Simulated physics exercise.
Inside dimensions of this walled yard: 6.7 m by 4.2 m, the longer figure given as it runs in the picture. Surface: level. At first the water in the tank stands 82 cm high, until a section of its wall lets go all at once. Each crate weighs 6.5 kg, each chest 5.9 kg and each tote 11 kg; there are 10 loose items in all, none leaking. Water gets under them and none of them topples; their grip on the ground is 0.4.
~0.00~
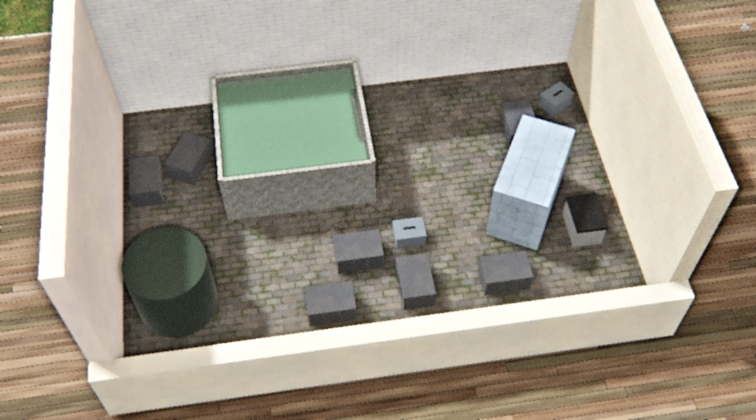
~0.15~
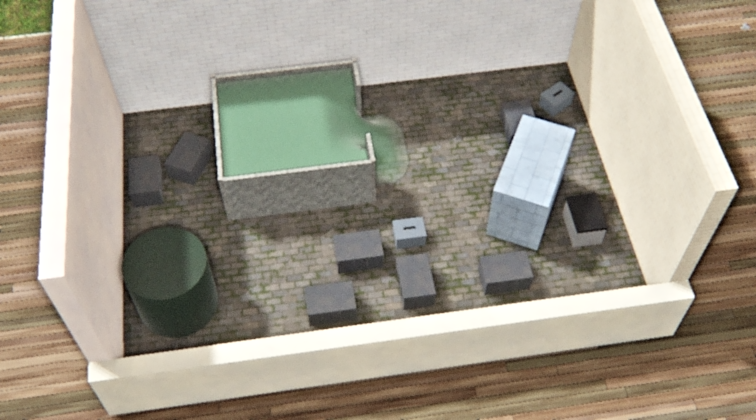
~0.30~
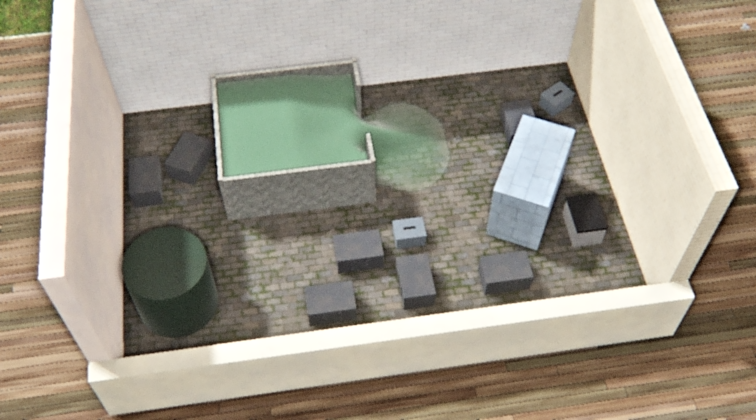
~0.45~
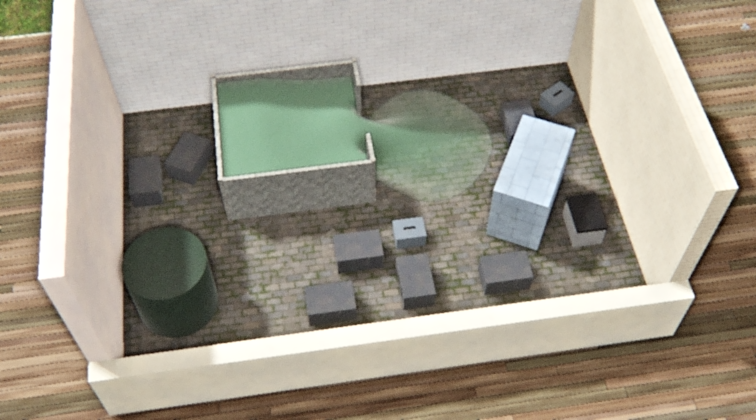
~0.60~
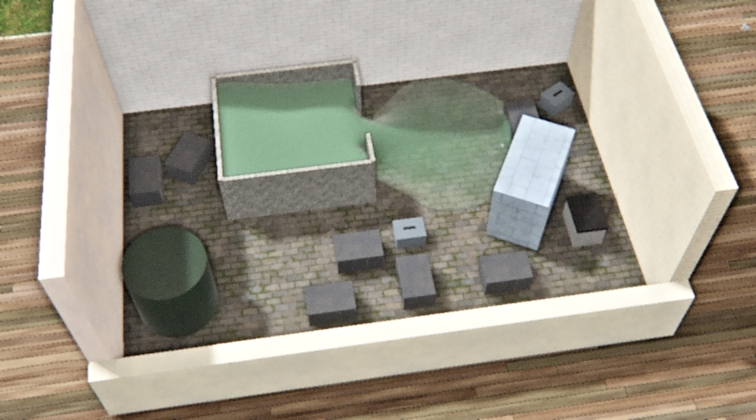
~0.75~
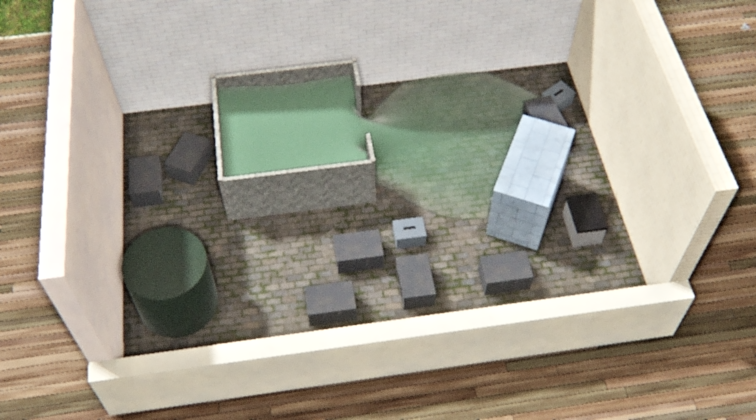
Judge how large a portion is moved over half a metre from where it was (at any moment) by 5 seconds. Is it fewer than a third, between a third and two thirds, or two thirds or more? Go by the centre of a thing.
I reckon it gets to one third but stops short of two thirds.
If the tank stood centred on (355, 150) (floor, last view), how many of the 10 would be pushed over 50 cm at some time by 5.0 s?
Count: 8.
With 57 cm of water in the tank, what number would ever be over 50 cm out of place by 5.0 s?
With that change, 5 of them.
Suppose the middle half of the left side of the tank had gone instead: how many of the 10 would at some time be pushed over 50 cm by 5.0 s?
The answer would then be 8.
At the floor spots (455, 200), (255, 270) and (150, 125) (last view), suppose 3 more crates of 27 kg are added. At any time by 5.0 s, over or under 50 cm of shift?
In order: Beyond it, within it, within it.
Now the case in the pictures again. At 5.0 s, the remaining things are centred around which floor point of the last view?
The centre sits near (362, 233).
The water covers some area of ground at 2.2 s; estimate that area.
Near 15 m2 in all.
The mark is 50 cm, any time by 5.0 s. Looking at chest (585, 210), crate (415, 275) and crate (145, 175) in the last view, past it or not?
Beyond the mark, beyond the mark, within the mark.
After 1.1 s 1 of 10 are over 50 cm from their spots; 1 afloat.
After 2.2 s 1 of 10 are over 50 cm from their spots; 2 afloat.
After 3.5 s 3 of 10 are over 50 cm from their spots; 4 afloat.
After 5.0 s 5 of 10 are over 50 cm from their spots, and 6 have been at some point; 5 afloat.
